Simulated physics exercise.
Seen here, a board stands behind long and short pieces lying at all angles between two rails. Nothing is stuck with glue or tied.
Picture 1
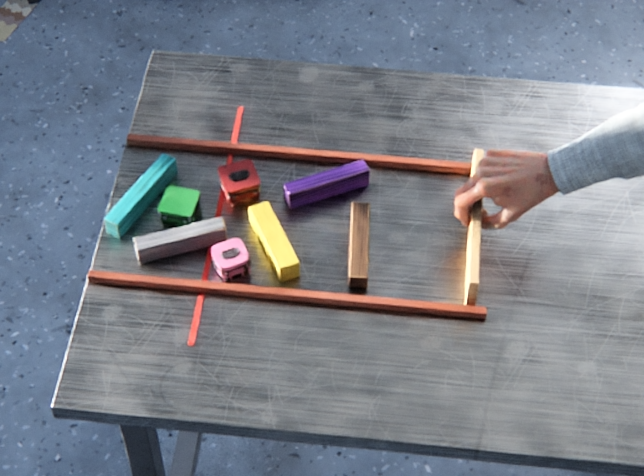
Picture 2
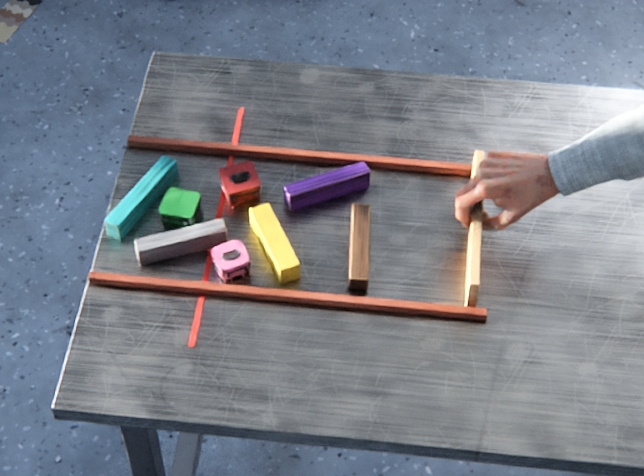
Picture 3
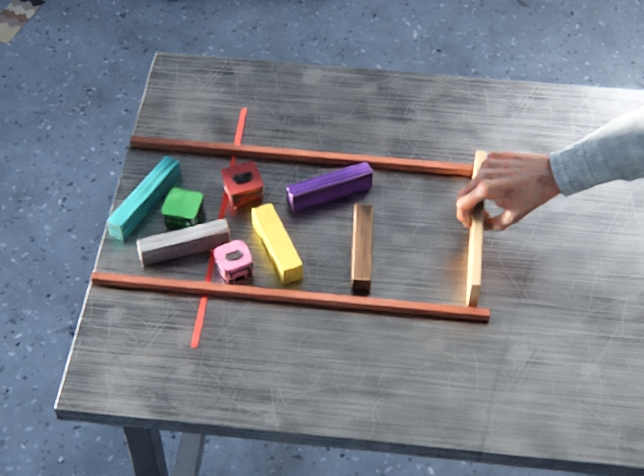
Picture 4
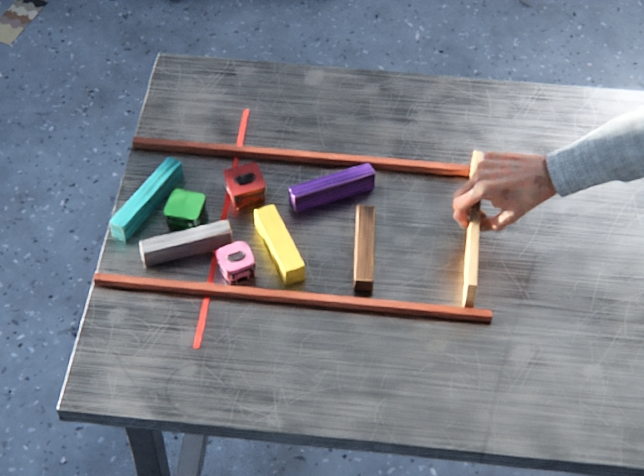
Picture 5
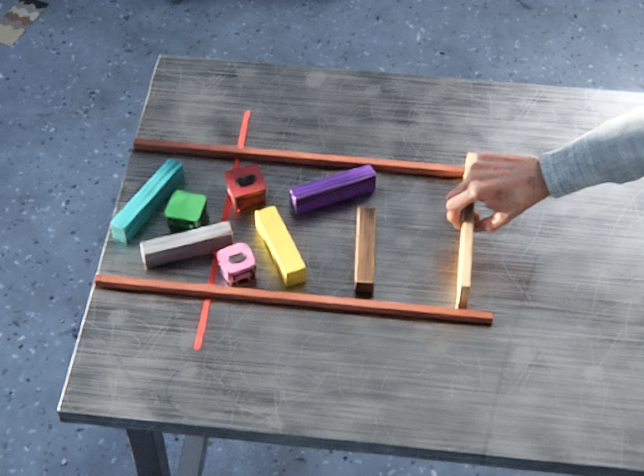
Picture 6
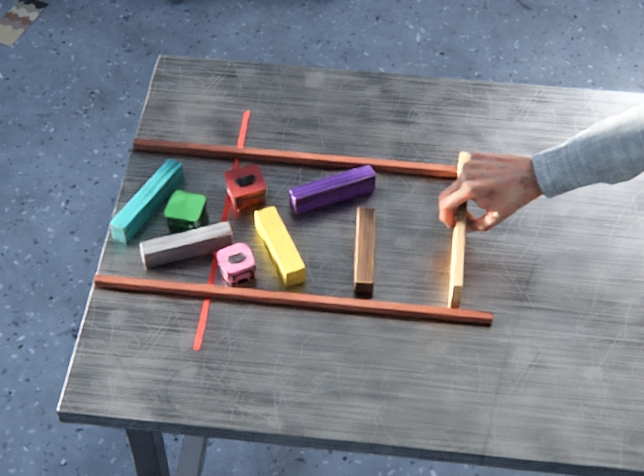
A hand holds a light wooden board upright at the right end of two orange rails, staying nearly still at first while the view shifts slightly. Then it slides the board a short way left between the rails, toward the brown stick, while the scattered colored sticks and small blocks stay in place.
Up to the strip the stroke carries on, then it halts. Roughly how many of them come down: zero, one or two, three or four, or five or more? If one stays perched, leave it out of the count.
Zero.
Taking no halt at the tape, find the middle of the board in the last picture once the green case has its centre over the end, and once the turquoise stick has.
The middle is at (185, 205) when it's the green case, and at (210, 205) when it's the turquoise stick.
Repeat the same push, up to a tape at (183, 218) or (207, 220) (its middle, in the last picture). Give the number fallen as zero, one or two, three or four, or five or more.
One after the other: One or two, then none at all.
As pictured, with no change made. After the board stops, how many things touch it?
Tally at the end: 2.
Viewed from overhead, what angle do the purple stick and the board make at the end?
The angle is some 30°.
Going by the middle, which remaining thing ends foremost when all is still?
The turquoise stick.
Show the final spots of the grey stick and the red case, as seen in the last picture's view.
About (134, 239), and the other about (192, 165).
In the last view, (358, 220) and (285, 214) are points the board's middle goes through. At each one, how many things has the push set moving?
It comes to 2 for the first spot, 5 for the other.
Soon after, none off yet; turquoise stick at rest near (148, 200); green case at rest near (186, 212); grey stick at rest near (187, 245).
After that, none off yet; turquoise stick at rest near (148, 200); green case moving near (176, 210); grey stick displaced a little near (165, 245).
In the end, the number that fall off is zero.
